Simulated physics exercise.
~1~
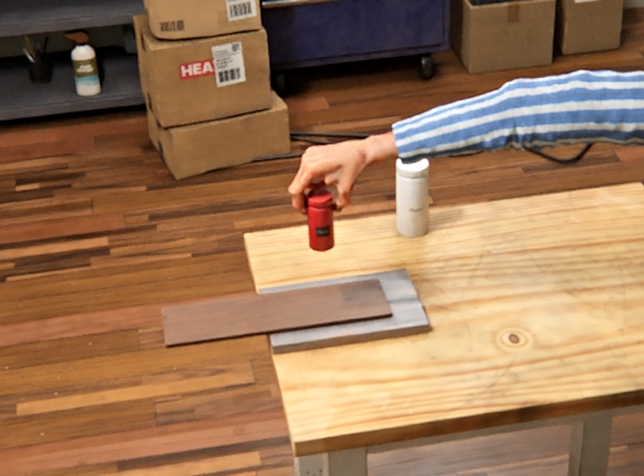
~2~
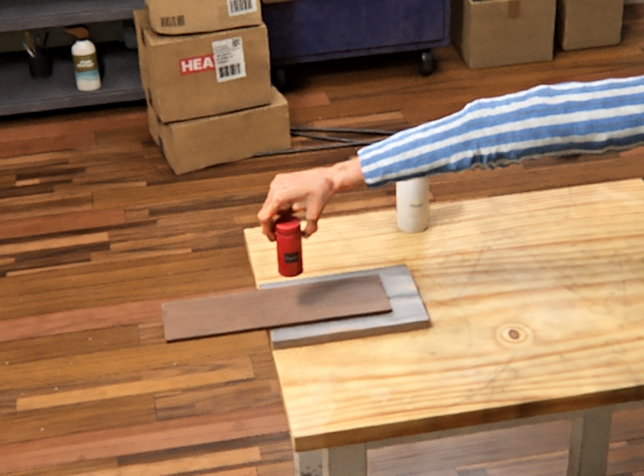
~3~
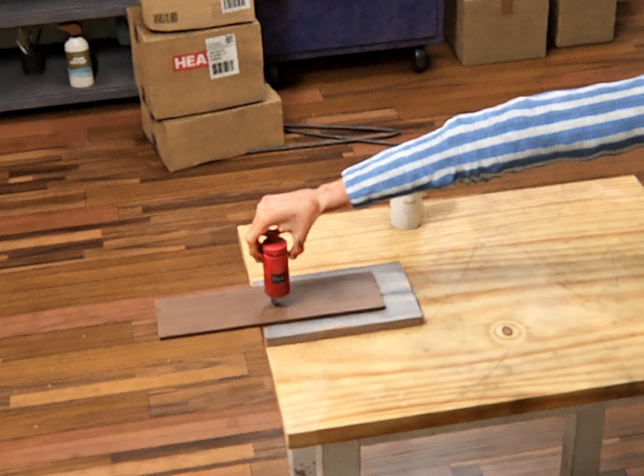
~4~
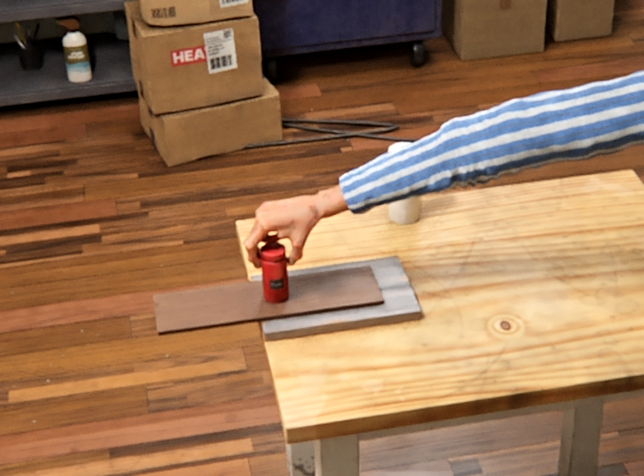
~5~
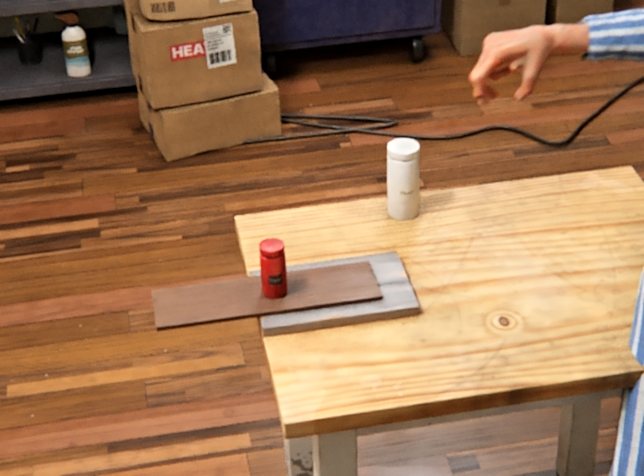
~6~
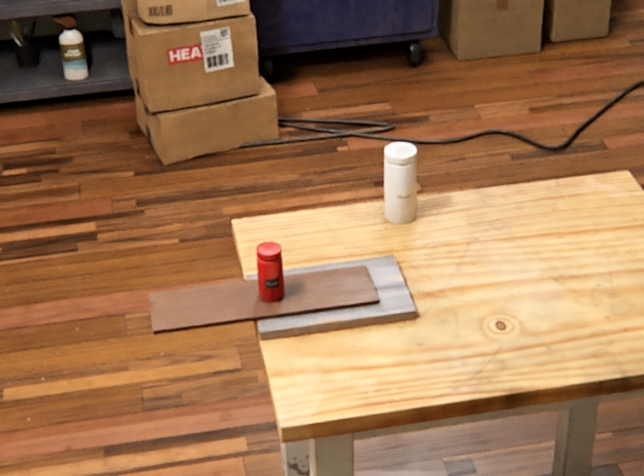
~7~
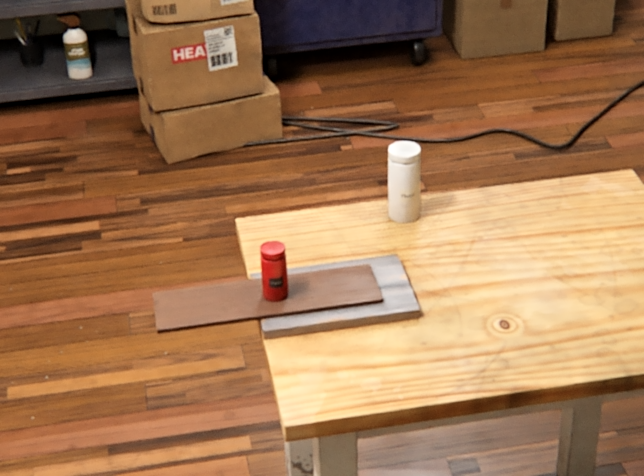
A hand lowers a red shaker onto the overhanging brown board, withdraws, and everything stays balanced.
